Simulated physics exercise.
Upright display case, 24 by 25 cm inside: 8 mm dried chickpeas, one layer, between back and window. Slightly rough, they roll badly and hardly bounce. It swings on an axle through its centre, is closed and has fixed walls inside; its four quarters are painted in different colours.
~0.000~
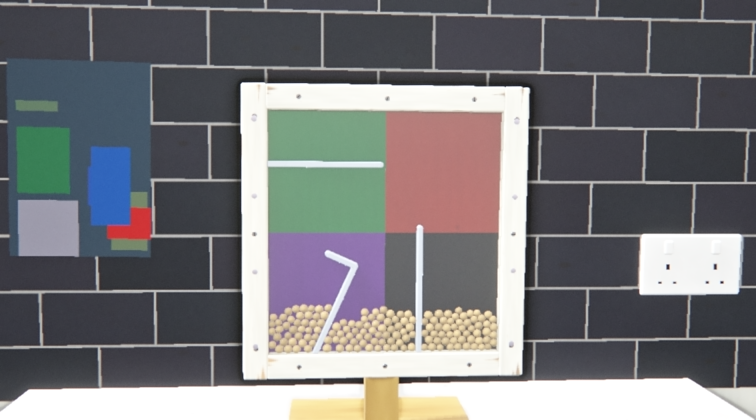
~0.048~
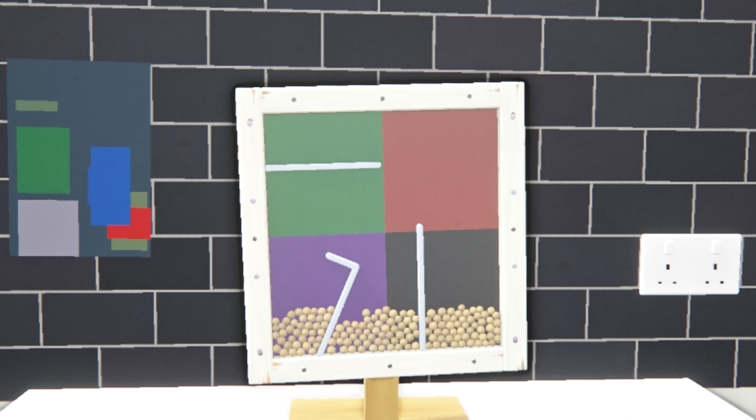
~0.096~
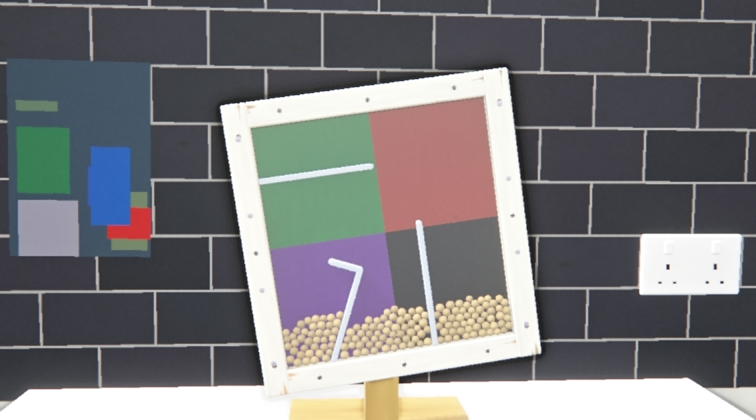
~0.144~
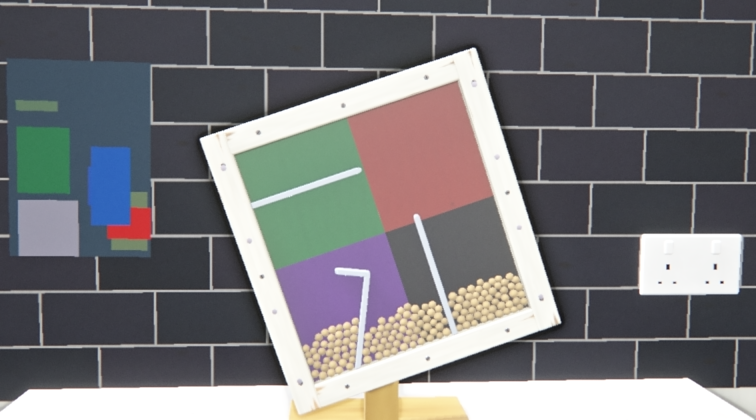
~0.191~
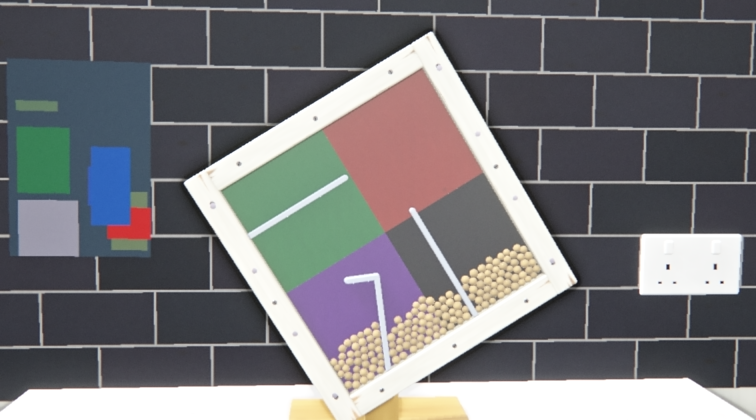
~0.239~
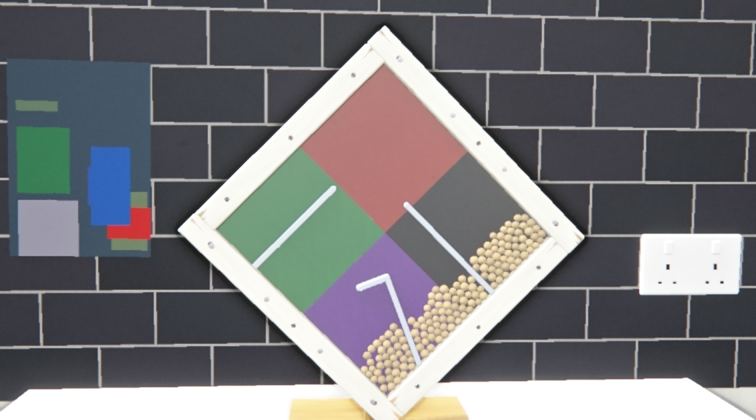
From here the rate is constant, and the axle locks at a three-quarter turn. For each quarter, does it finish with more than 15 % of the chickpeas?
Lab note: Green quarter beneath threshold / black quarter exceeds threshold / purple quarter beneath threshold / red quarter exceeds threshold.
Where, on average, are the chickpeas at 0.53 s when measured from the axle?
8 cm right, 4 cm above.
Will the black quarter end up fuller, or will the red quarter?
More ends up in the red quarter than in the other one.
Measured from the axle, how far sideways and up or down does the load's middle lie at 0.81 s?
1 cm left, 6 cm below.
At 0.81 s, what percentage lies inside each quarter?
Green quarter: 25; black quarter: 10; purple quarter: 10; red quarter: 55.
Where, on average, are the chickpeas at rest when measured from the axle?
The middle sits some 5 centimetres right and 9 centimetres below the axle.
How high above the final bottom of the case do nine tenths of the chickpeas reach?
That height is around 6 cm.
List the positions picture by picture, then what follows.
Level, about 150 chickpeas; chickpeas centred (385, 331); top one (328, 308); green (326, 171), black (442, 293), purple (326, 293), red (444, 172), in the first picture.
Turned 2° anticlockwise; chickpeas centred (389, 331); top one (462, 308), in the second picture.
Turned 8° anticlockwise; chickpeas centred (399, 329); top one (499, 299), in the third picture.
Turned 19° anticlockwise; chickpeas centred (416, 325); top one (510, 277), in the fourth picture.
Turned 32° anticlockwise; chickpeas centred (436, 316); top one (517, 248), in the fifth picture.
Turned 45° anticlockwise; chickpeas centred (453, 303); top one (518, 218); green (300, 231), black (469, 234), purple (386, 316), red (384, 147); walls (494, 294) to (407, 205), (252, 269) to (334, 188), (420, 367) to (359, 288) (hooked), in the sixth picture.
After 0.53 s, it has turned 125°, the chickpeas' middle is 8 cm right of and 4 cm above the axle; by quarter, black 40 %, purple 60 %.
After 0.81 s, it has turned 201°, the chickpeas' middle is 1 cm left of and 6 cm below the axle; by quarter, green 25 %, black 10 %, purple 10 %, red 55 %.
In the end, by 1.7 s, green 0 %, black 20 %, purple 0 %, red 80 %.
